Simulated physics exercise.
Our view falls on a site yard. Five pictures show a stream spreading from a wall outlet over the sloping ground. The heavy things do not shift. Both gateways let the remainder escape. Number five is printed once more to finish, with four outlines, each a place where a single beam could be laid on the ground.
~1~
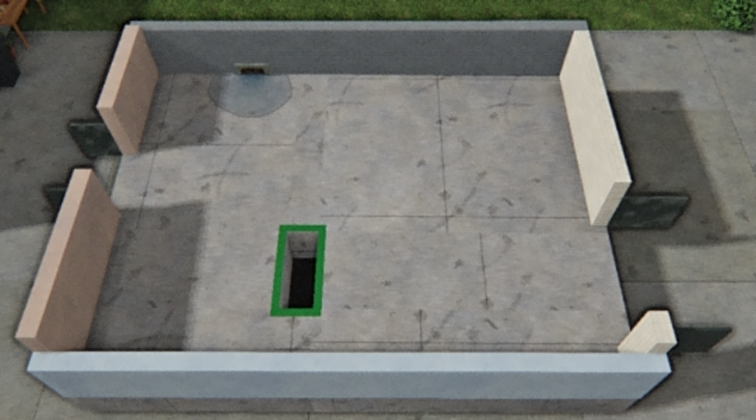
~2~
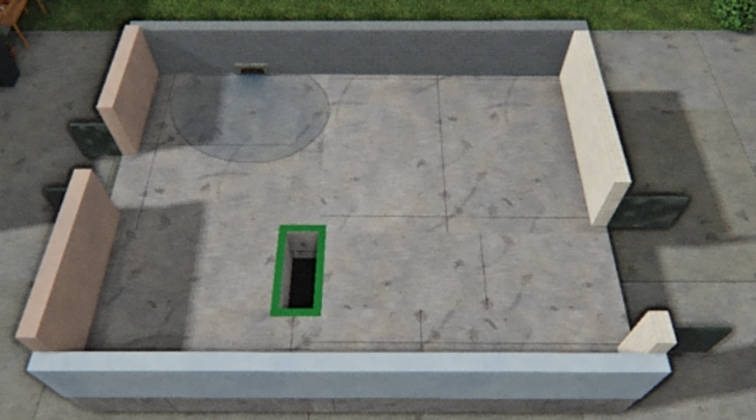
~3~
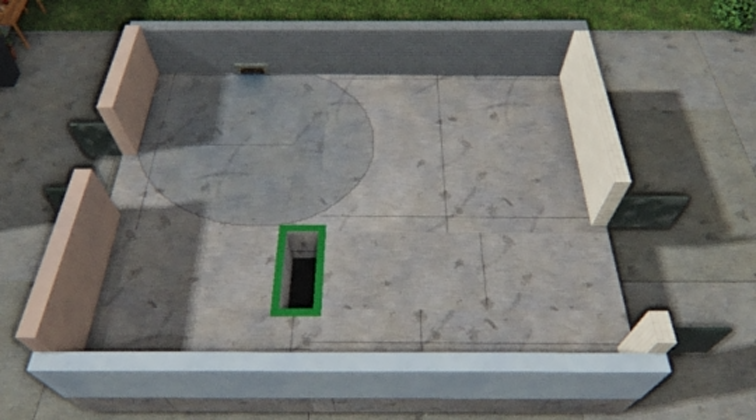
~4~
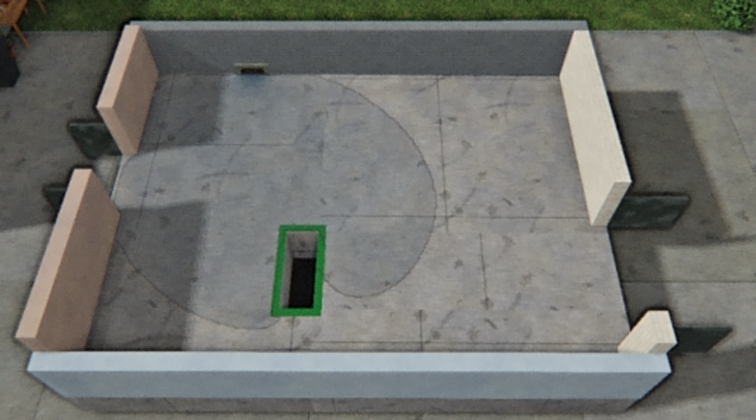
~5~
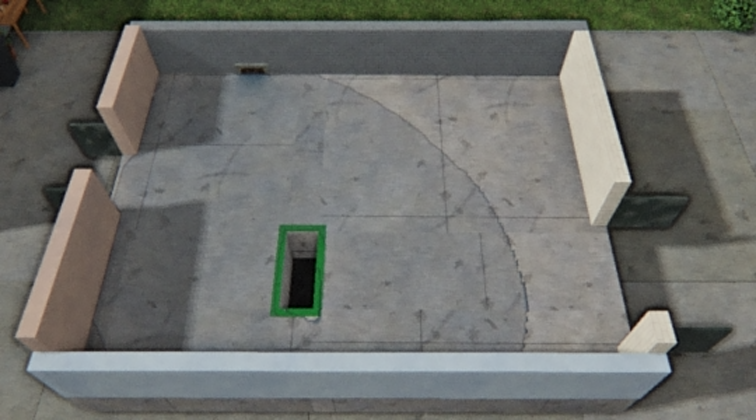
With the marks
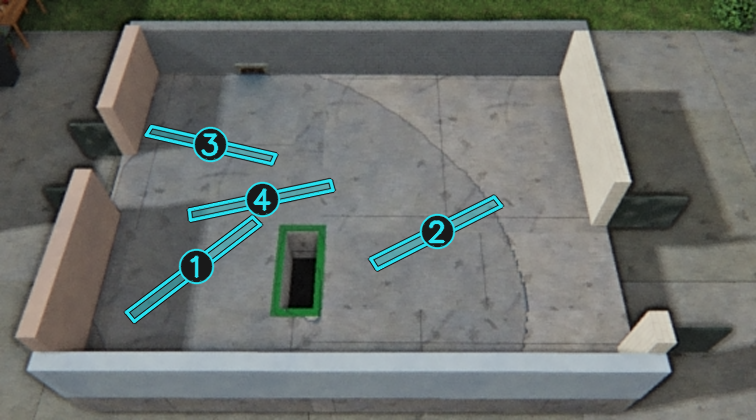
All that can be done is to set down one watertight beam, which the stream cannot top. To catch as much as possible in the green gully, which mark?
The answer is spot 2.
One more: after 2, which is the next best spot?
That is spot 1.
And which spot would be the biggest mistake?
Here it is spot 4.
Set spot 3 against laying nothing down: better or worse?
It is worse.
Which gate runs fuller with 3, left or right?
The right gate.
On the marked copy, 1 from (130, 316) to (256, 220); 2 from (373, 264) to (497, 201); 3 from (148, 130) to (273, 159); 4 from (189, 215) to (331, 185).
If 1 is chosen, about 26 % of the stream goes into the green gully, about 73 % out by the gates.
If 2 is chosen, about 37 % of the stream goes into the green gully, about 63 % out by the gates.
If 3 is chosen, about 9 % of the stream goes into the green gully, about 91 % out by the gates.
If 4 is chosen, about 2 % of the stream goes into the green gully, about 97 % out by the gates.
